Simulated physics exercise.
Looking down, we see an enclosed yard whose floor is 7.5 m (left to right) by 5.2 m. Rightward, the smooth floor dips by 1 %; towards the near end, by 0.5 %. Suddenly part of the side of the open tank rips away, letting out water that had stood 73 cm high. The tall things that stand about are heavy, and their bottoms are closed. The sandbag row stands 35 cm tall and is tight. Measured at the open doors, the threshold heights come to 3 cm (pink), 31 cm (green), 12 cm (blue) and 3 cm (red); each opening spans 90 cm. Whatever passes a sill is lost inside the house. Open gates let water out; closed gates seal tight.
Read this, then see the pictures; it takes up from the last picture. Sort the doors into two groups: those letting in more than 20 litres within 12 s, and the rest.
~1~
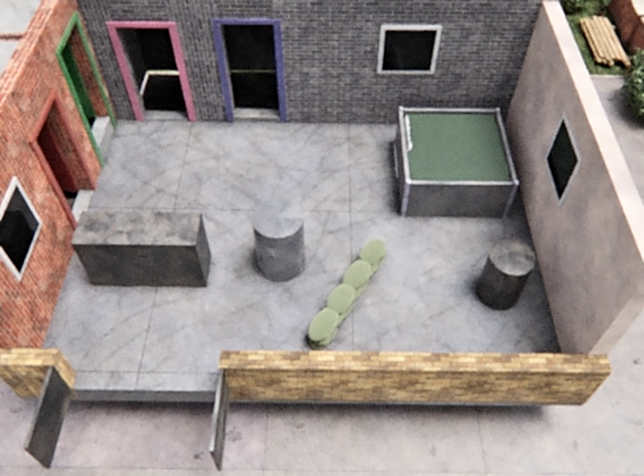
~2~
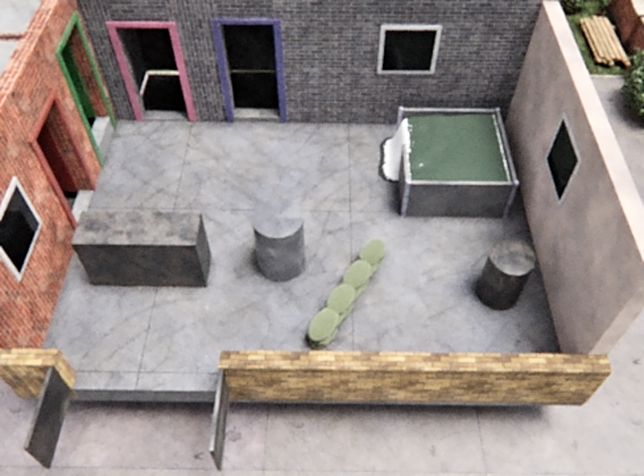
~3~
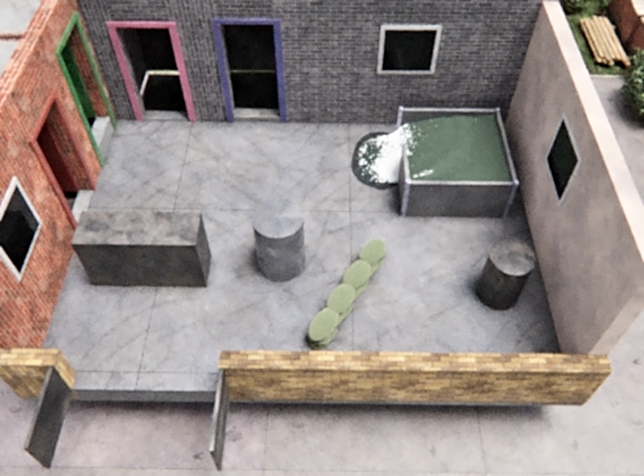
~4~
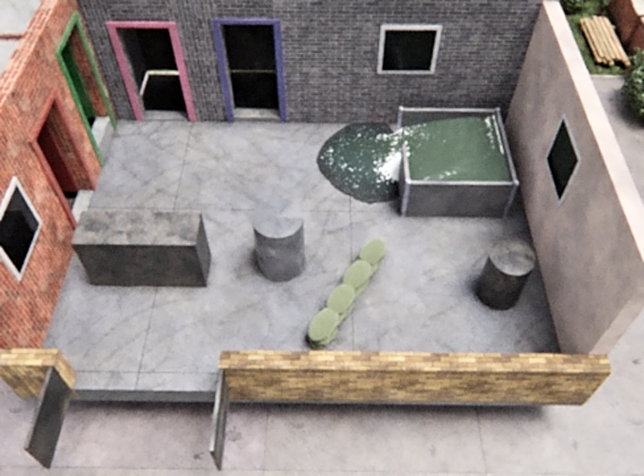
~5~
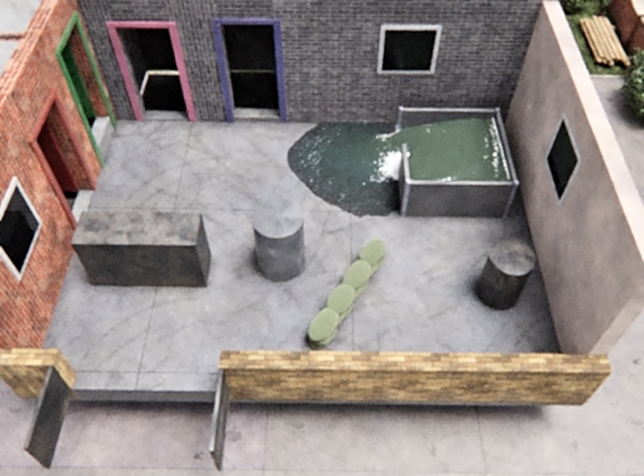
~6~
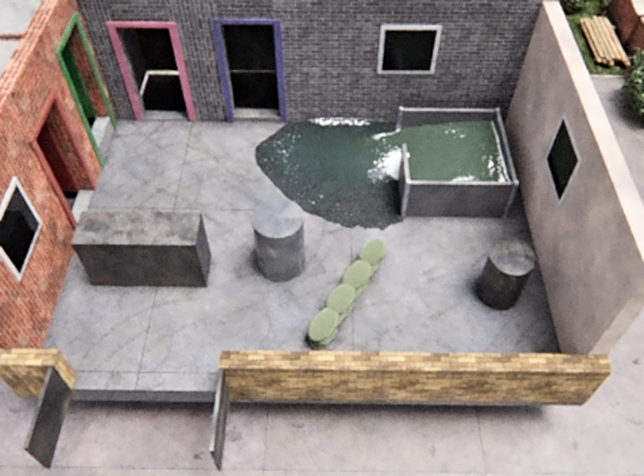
The pink door goes in the first group; the green door goes with the rest; the blue door goes with the rest; the red door goes in the first group.
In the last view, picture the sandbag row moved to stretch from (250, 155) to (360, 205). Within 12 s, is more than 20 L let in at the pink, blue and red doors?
Doors: Pink exceeds / blue exceeds / red exceeds.
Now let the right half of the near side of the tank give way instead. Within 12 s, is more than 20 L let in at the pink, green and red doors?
Pink short, green short, red short.
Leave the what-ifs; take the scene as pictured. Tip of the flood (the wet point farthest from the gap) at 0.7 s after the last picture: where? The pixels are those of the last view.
About pixel (152, 134).
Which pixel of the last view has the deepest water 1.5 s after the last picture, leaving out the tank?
Close to pixel (111, 140).
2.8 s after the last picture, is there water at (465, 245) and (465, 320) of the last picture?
I'd call them spared and then spared.
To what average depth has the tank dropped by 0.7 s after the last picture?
Roughly 46 cm on average.
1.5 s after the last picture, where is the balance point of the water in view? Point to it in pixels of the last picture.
About (341, 168).
Then, 0.7 s after the last picture water covers 30 % of the floor and is deepest (36 cm) near (392, 158); pink door 4 cm at the sill, 0 L in, green door not reached, blue door 14 cm at the sill, 0 L in, red door not reached.
Then, 1.5 s after the last picture water covers 45 % of the floor and is deepest (34 cm) near (111, 140); pink door 6 cm at the sill, 2 L in, green door 33 cm at the sill, 0 L in, blue door 12 cm at the sill, 0 L in, red door 4 cm at the sill, 0 L in.
Then, 2.8 s after the last picture water covers 50 % of the floor and is deepest (24 cm) near (82, 230); pink door 9 cm at the sill, 14 L in, green door 20 cm at the sill, 0 L in, blue door 8 cm at the sill, 1 L in, red door 15 cm at the sill, 54 L in.
Then, 6.3 s after the last picture water covers 65 % of the floor and is deepest (12 cm) near (35, 371); pink door 9 cm at the sill, 98 L in, green door 9 cm at the sill, 1 L in, blue door 4 cm at the sill, 1 L in, red door 9 cm at the sill, 174 L in.
Then, 11.3 s after the last picture water covers 90 % of the floor and is deepest (9 cm) near (254, 250); pink door 3 cm at the sill, 144 L in, green door 3 cm at the sill, 1 L in, blue door 4 cm at the sill, 1 L in, red door 4 cm at the sill, 212 L in.
